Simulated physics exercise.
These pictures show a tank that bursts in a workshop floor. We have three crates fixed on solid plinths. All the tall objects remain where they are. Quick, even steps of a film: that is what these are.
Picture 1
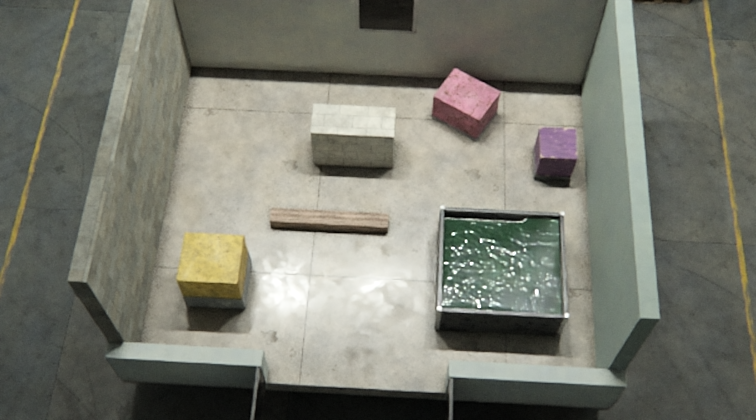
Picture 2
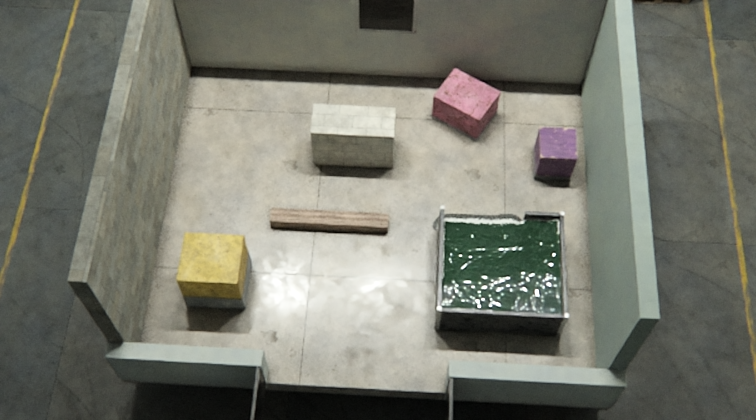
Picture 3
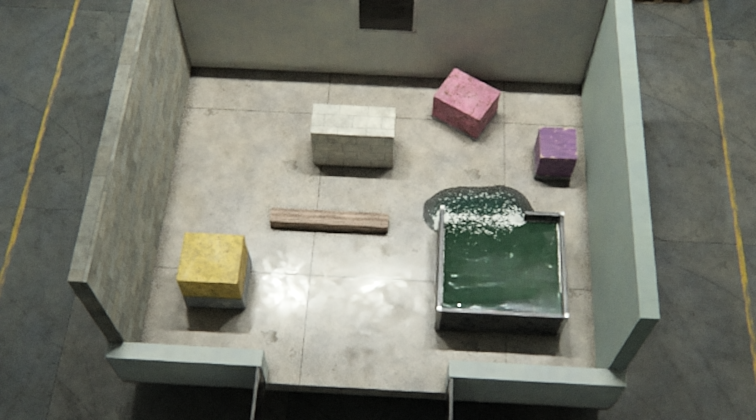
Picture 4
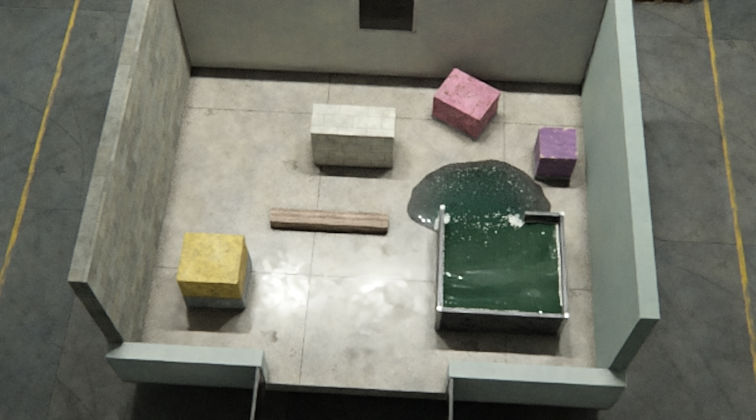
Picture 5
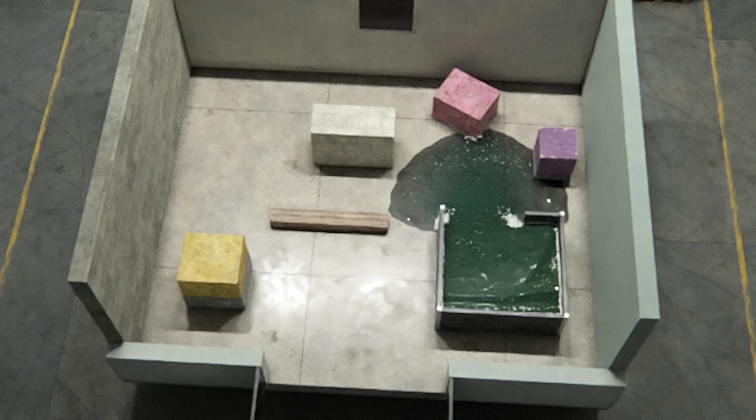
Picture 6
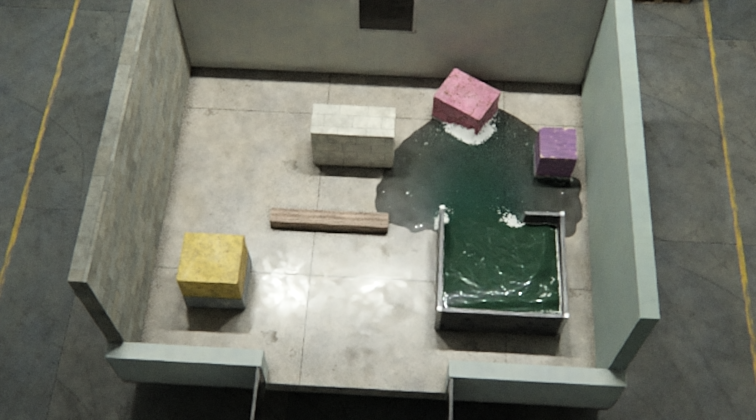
An open tank of green water bursts at its far side, flooding toward the pink block.
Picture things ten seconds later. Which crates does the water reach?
The purple crate is reached; the pink crate is reached; the yellow crate is not reached.
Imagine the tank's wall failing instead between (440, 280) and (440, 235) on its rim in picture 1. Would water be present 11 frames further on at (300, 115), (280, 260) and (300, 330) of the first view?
Taking the points one after the other, they come out not soaked, inundated and inundated.
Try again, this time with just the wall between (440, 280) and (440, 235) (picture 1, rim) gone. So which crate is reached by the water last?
The purple crate comes last.
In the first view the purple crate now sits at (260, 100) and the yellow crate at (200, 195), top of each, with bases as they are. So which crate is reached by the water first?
It is the one in pink.
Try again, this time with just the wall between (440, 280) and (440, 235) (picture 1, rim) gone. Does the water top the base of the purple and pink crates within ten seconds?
Observed: Purple crate stays clear; pink crate is doused.
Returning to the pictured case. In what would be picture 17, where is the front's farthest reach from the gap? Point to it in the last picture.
My pick would be pixel (233, 76).
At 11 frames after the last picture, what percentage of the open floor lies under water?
Estimate: Near 35 %.
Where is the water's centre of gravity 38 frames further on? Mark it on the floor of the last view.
The water's middle lies around (393, 184).
A moment on, water covers 25 % of the floor; the purple crate water round its plinth, the pink crate water round its plinth, the yellow crate not reached.
Next, water covers 35 % of the floor; the purple crate water round its plinth, the pink crate water round its plinth, the yellow crate not reached.
Then, water covers 50 % of the floor; the purple crate water round its plinth, the pink crate water round its plinth, the yellow crate not reached.
Later, water covers 75 % of the floor; the purple crate water round its plinth, the pink crate water round its plinth, the yellow crate water round its plinth.
In the end, water covers 95 % of the floor; the purple crate was topped, the pink crate was topped, the yellow crate stayed above the water.
